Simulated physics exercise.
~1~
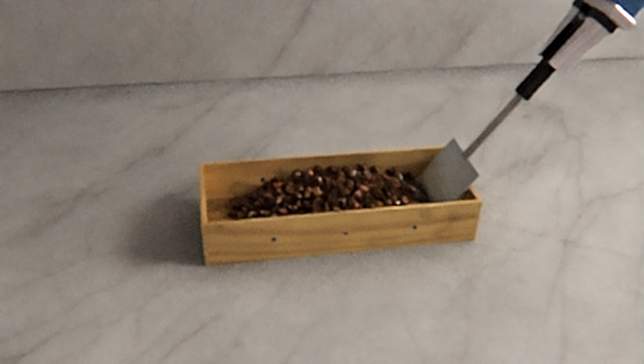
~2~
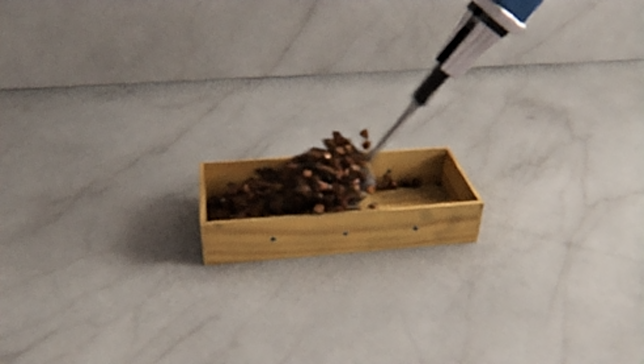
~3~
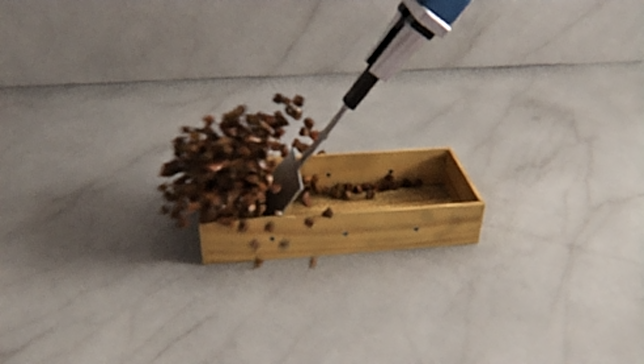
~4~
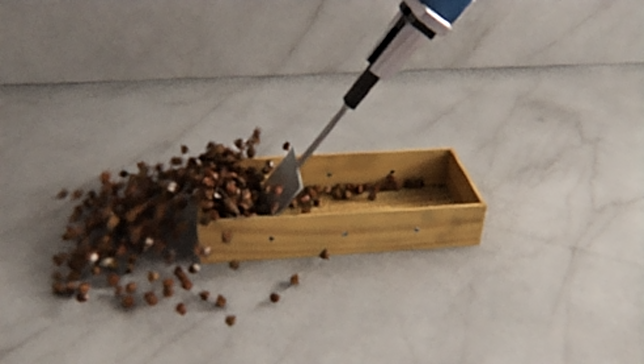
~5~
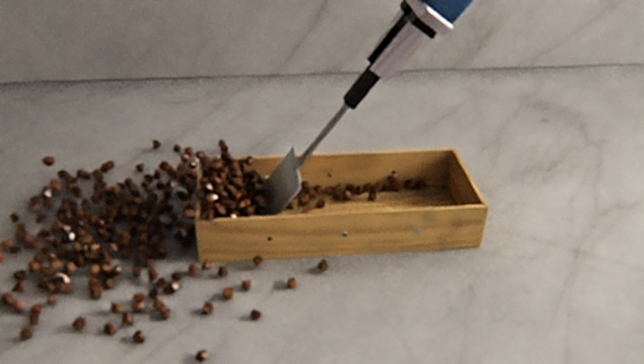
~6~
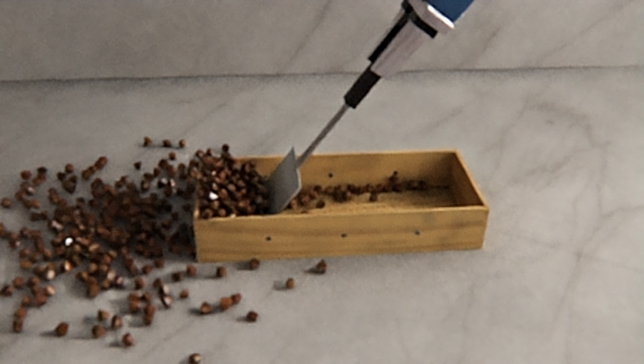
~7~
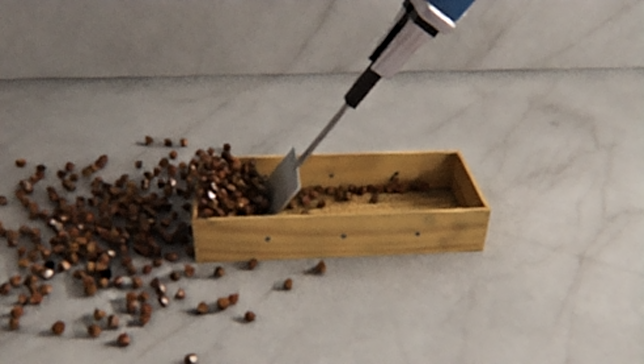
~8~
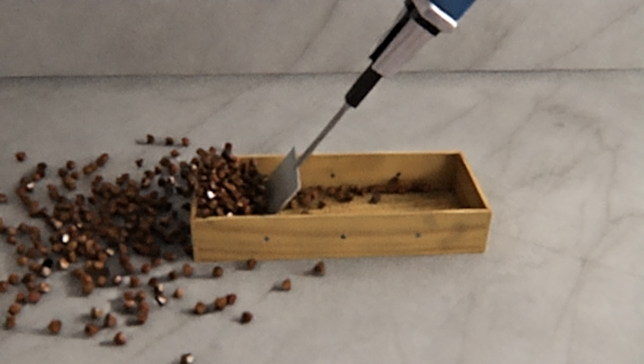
A heap of small brown pellets was shoved leftward along a wooden trough by a robot's flat paddle, bursting over the end and scattering widely across the marbled surface, before the paddle stopped with many pellets still piled against the trough's left end.
